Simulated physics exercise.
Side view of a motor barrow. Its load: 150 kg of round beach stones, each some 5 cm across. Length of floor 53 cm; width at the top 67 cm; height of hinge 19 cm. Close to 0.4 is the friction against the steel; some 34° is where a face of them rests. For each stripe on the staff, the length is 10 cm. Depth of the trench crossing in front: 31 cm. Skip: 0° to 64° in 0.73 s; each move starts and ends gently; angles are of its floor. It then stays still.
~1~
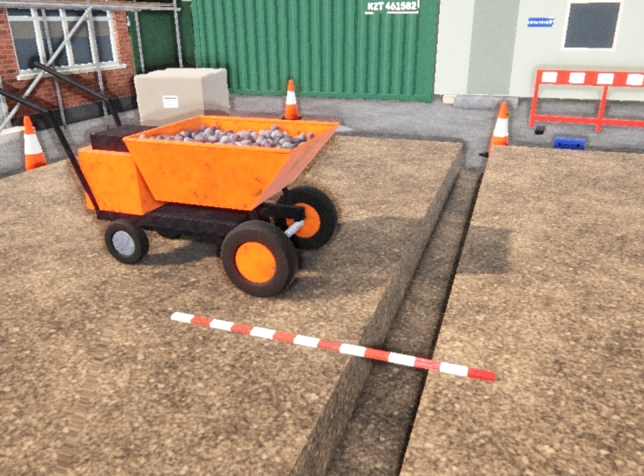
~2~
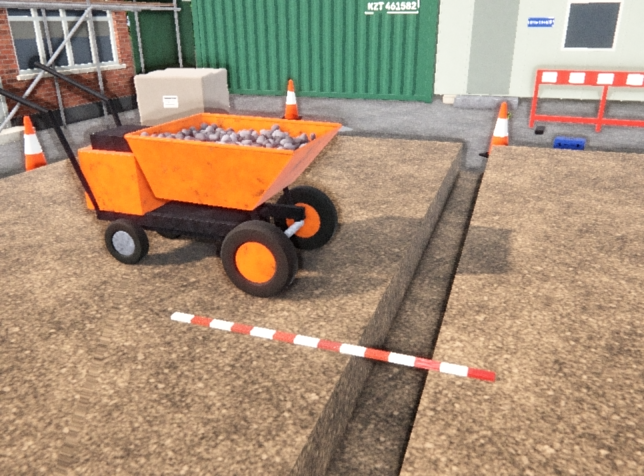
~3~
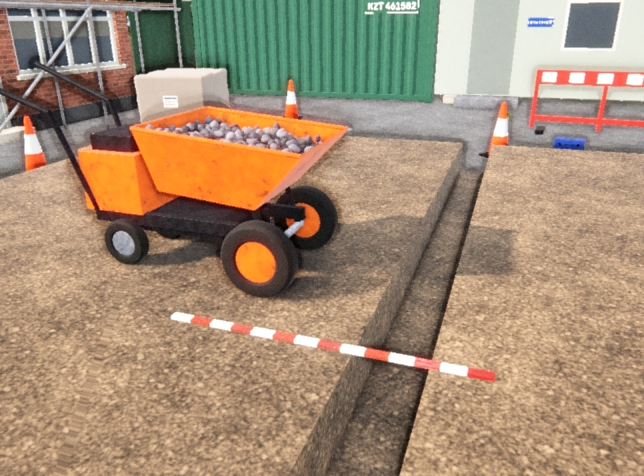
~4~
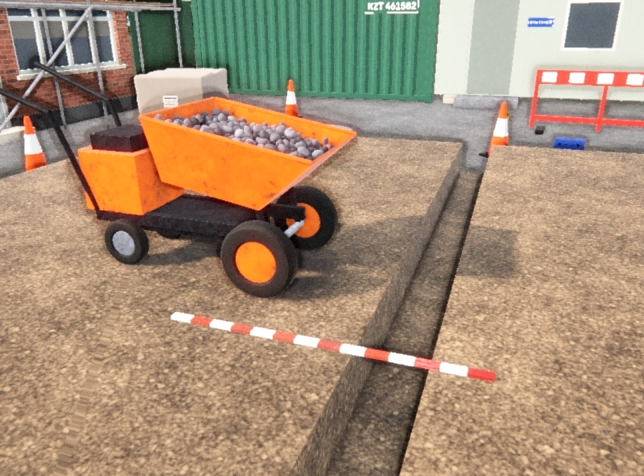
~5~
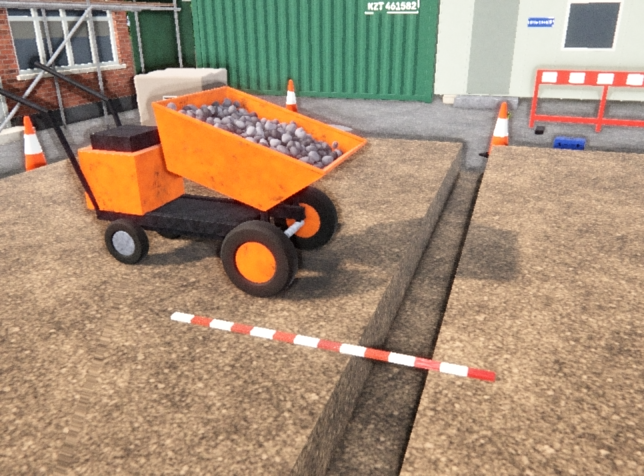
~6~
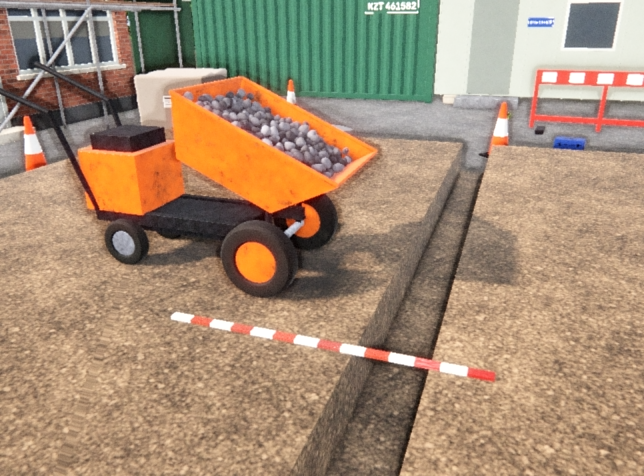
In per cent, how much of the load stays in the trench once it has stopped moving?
I would say about 68 per cent.
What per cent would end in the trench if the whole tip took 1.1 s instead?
My guess is near 80 percent.
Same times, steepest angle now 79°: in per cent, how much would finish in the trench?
Then about 75 per cent.
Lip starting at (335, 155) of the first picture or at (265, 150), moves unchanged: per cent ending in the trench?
I'd say some 30 per cent and some 85 per cent.
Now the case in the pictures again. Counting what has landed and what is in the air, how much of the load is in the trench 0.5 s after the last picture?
By that moment, roughly 20 per cent of the load.
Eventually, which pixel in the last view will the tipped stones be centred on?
Somewhere near pixel (432, 323).
Then, 0.2 s after the last picture the floor is at 54°, 100 % in the skip; the foremost stones are at (373, 216).
Then, 0.5 s after the last picture the floor is at 64°, 77 % in the skip, 22 % in the trench, 1 % past the trench; the foremost stones are at (455, 281).
Then, 0.9 s after the last picture the floor is at 64°, 30 % in the skip, 39 % in the trench, 31 % past the trench; the foremost stones are at (622, 308).
Then, 2.8 s after the last picture the floor is at 64°, 0 % in the skip, 68 % in the trench, 32 % past the trench; the foremost stones are past the picture's edge.
